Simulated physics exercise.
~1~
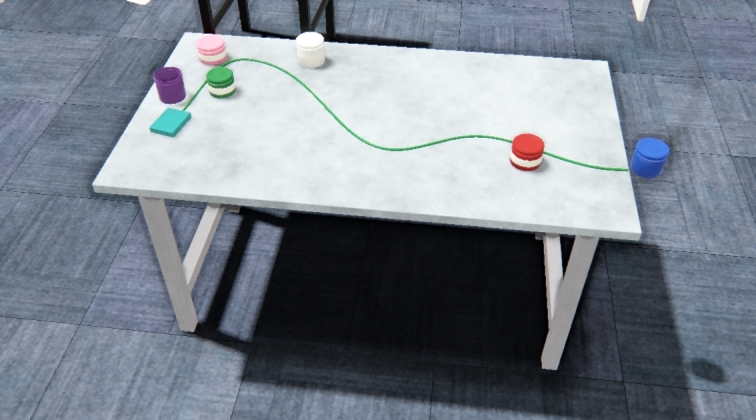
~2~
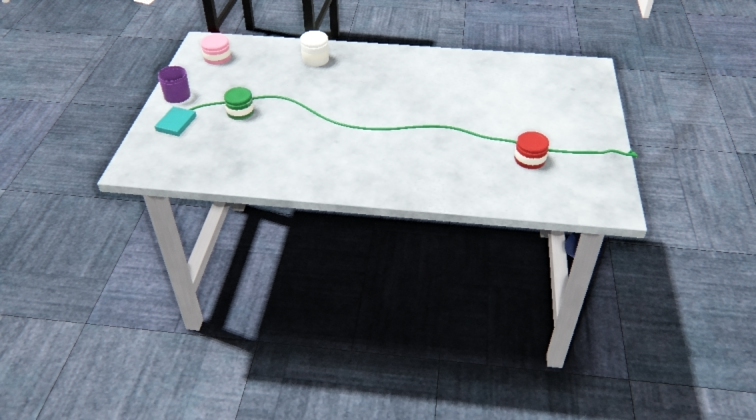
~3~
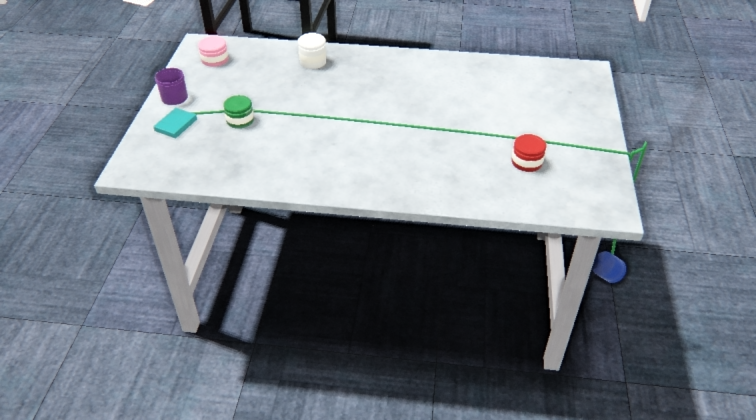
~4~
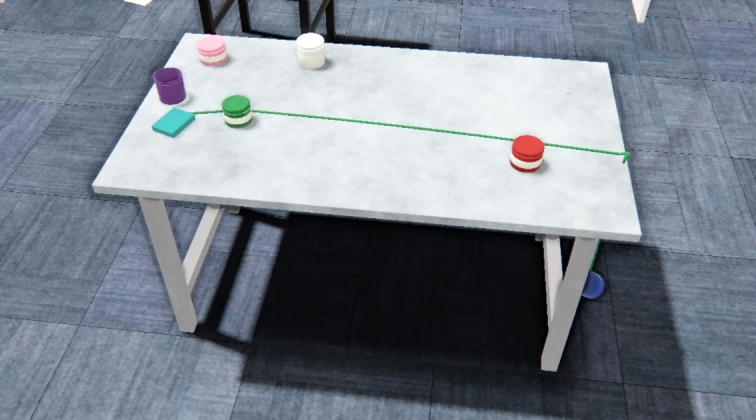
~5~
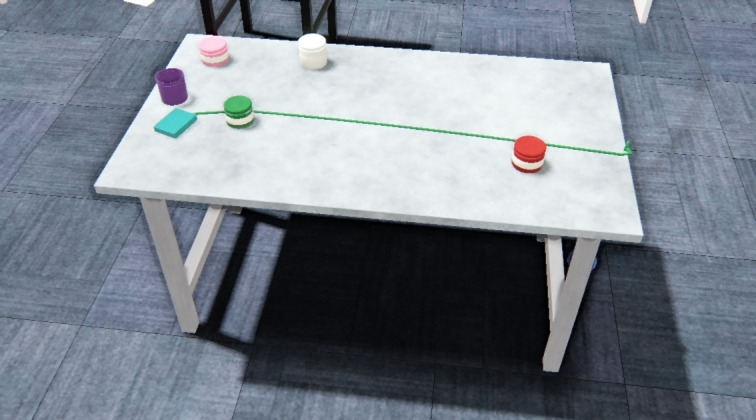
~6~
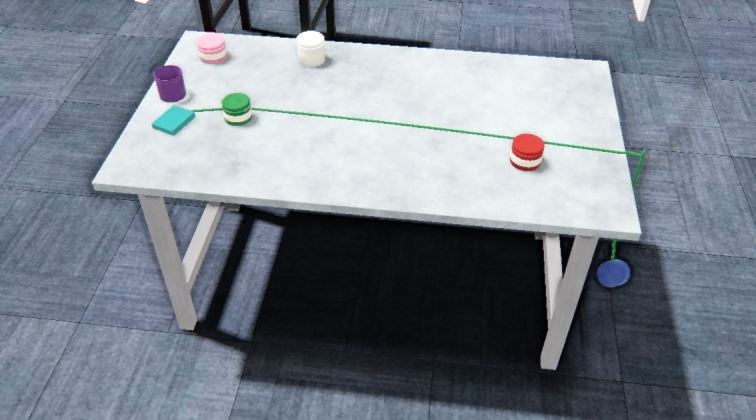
A blue cylindrical object sits at the right edge of a pale marble-topped desk, tied by a curving green cable to a flat teal item on the left. It drops over the edge, pulling the cable straighter, and the green canister shifts a little right and toward the near side. The line draws taut across the desktop while the blue object dangles below, swinging in and out of view behind the desk leg. The red, pink and white canisters and the purple cup stay put. Finally the blue object still hangs off the right side, with the green canister remaining on the desk.
